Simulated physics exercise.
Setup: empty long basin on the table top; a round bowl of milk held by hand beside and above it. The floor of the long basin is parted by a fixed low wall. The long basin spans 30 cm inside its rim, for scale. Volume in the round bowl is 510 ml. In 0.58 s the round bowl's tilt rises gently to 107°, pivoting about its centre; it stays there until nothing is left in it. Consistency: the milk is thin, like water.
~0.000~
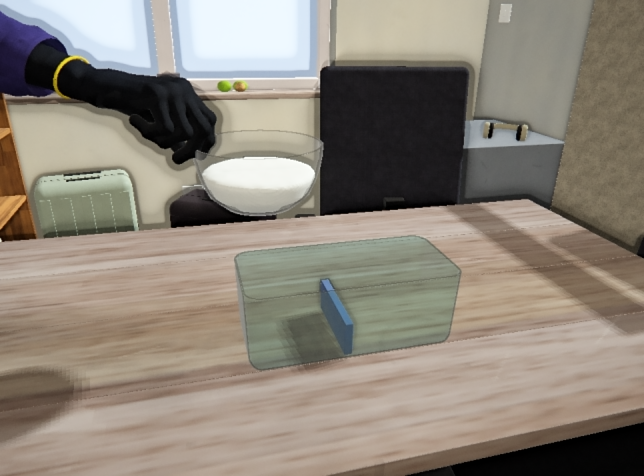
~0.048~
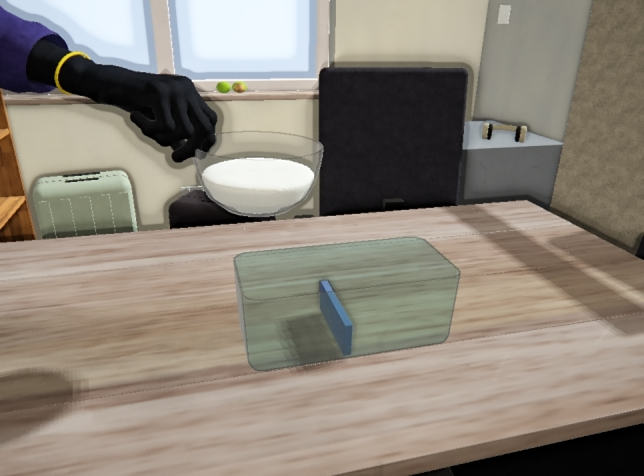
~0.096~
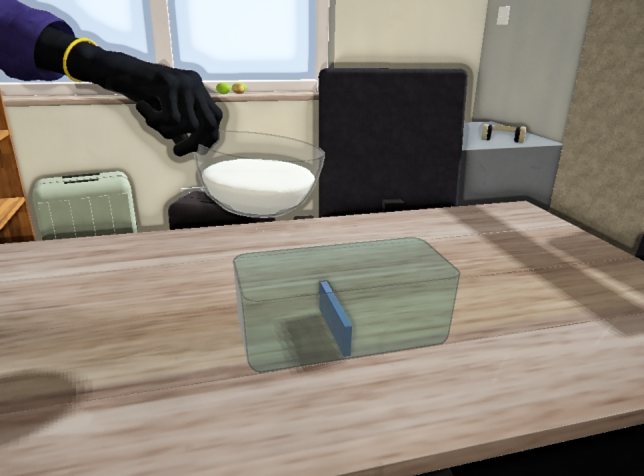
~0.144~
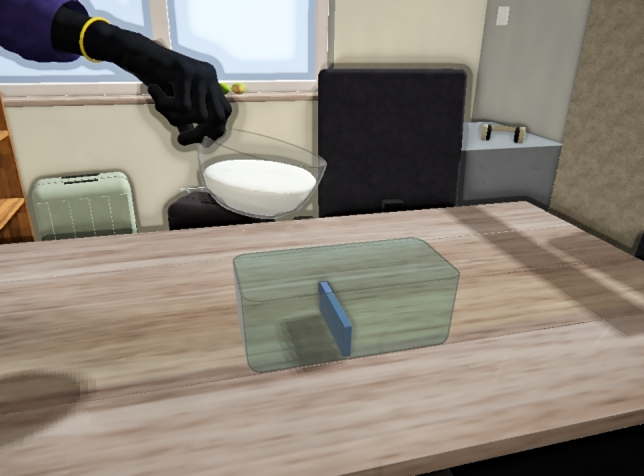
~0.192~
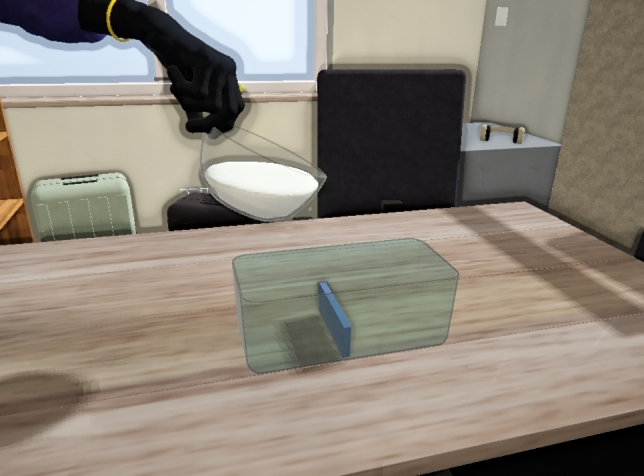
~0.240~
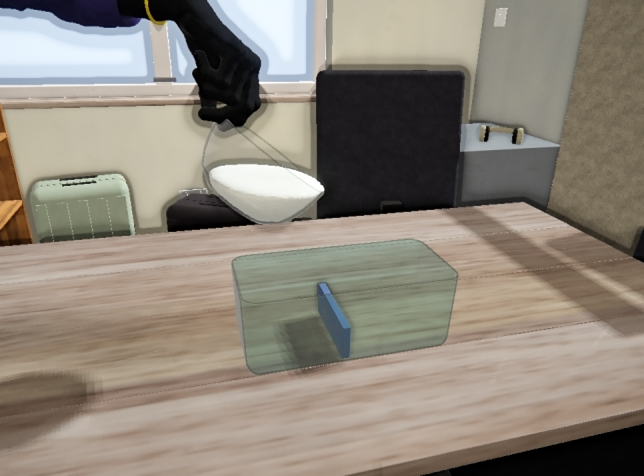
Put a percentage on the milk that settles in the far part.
Roughly 54 per cent ends up there.
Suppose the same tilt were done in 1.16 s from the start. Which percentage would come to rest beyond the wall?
Estimate: Close to 70 per cent.
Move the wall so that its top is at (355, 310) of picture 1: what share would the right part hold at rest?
That would be about 20 in a hundred, I'd say.
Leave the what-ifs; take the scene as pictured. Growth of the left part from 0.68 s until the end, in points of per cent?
I'd put it near 3 percent.
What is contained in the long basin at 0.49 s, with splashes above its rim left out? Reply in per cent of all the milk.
Fraction in basin: Approx. 44%.
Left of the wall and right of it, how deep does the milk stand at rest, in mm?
Some 14 mm on the left and some 14 mm on the right.
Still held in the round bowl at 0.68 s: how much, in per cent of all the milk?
0 per cent or so.
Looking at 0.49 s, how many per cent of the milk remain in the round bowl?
14 %.
Then, 0.49 s in, the tilt is 101° and 14 per cent is still to pour, 7 is left of the wall and 37 right of it.
Then, 0.68 s in, the tilt is 107° and 0 per cent is still to pour, 41 is left of the wall and 53 right of it.
Then, 0.87 s in, the tilt is 107° and 0 per cent is still to pour, 44 is left of the wall and 53 right of it.
Then, 1.08 s in, the tilt is 107° and 0 per cent is still to pour, 44 is left of the wall and 54 right of it.
Finally, 44 per cent lies left of the wall, 54 right of it and 2 outside.
